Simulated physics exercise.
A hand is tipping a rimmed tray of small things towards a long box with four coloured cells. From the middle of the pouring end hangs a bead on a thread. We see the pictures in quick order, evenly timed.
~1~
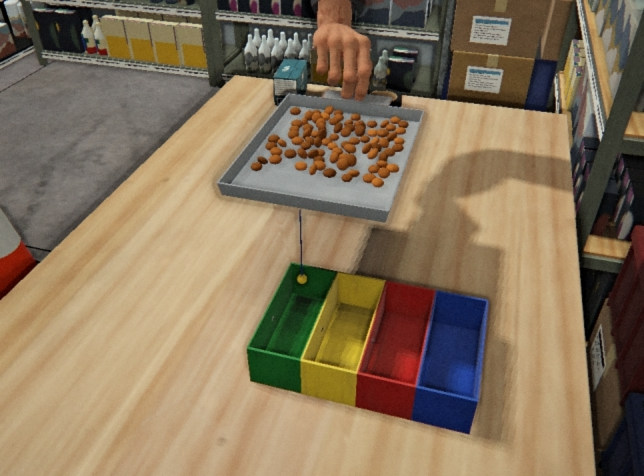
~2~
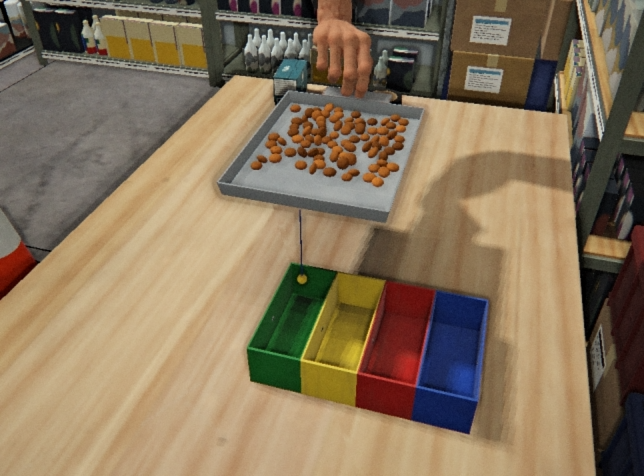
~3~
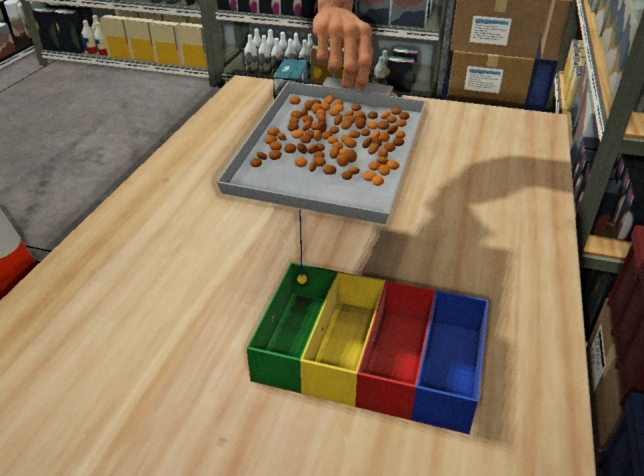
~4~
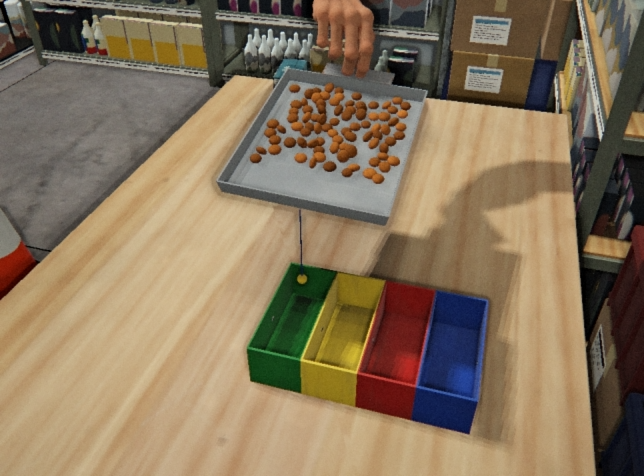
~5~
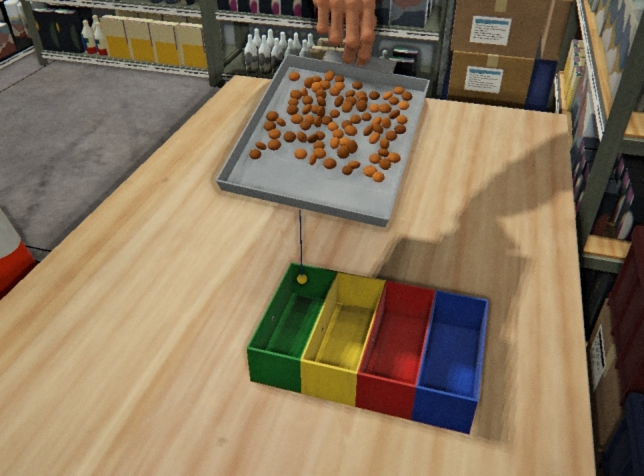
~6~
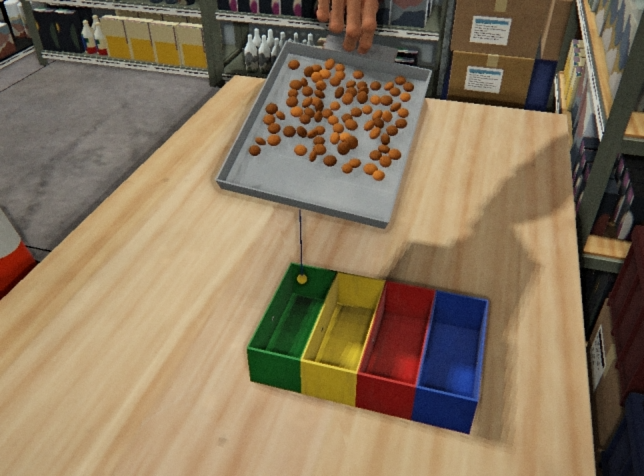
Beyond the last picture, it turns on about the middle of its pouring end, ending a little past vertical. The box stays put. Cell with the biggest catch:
Yellow.
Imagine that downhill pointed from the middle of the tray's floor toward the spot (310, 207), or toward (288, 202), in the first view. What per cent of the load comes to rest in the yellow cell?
First heading roughly 40 %, second roughly 20 %.
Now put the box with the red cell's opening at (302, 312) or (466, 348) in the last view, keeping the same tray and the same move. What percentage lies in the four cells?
Close to 90 in a hundred, then close to 80 in a hundred.
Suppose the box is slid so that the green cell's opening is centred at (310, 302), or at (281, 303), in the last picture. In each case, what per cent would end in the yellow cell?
In the first position around 60 percent, in the second around 50 percent.
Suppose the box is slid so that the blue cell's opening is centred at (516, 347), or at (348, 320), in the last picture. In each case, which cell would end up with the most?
The first position gives that green cell, and the second gives the cell in blue.
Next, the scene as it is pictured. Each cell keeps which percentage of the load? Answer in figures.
I'd put the green cell near 20, the yellow cell near 70, the red cell near 20, and the blue cell near 0.
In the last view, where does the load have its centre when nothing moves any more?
The centre settles at about (339, 354).
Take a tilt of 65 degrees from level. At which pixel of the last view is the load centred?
Check around (340, 198) in the last picture.
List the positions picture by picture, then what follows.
In the first picture, corners of the pouring end (221, 182) and (386, 209), level; middle of the load (334, 137), bits of cat kibble; bead on its thread (302, 279); green cell (275, 367); yellow cell (329, 380); red cell (385, 393); blue cell (444, 407).
In the second picture, corners of the pouring end (221, 181) and (386, 209), level; middle of the load (334, 135).
In the third picture, corners of the pouring end (220, 181) and (386, 211), tipped barely, lowest at the right corner; middle of the load (334, 130).
In the fourth picture, corners of the pouring end (220, 180) and (386, 214), tipped a little, lowest at the right corner; middle of the load (346, 132).
In the fifth picture, corners of the pouring end (220, 179) and (386, 217), tipped a little, lowest at the right corner; middle of the load (347, 125).
In the sixth picture, corners of the pouring end (219, 178) and (386, 219), tipped clearly, lowest at the right corner; middle of the load (347, 119); green cell (275, 367); yellow cell (329, 380); red cell (385, 393); blue cell (444, 407).
Just after the last frame, tray tipped steeply; the larger part on the tray; just a few in the yellow cell; just a few in the green cell; about a tenth falling or outside the box.
A moment on, tray tipped past a quarter turn; about a tenth on the tray; roughly half in the yellow cell; about a tenth in the red cell; about a tenth in the green cell; about a tenth falling or outside the box.
Further on, tray tipped past a quarter turn; roughly two thirds in the yellow cell; roughly a quarter in the red cell; about a tenth in the green cell; just a few falling or outside the box.
When it is over, tray tipped past a quarter turn; roughly two thirds in the yellow cell; roughly a quarter in the red cell; about a tenth in the green cell; not one in the blue cell; just a few outside the box.
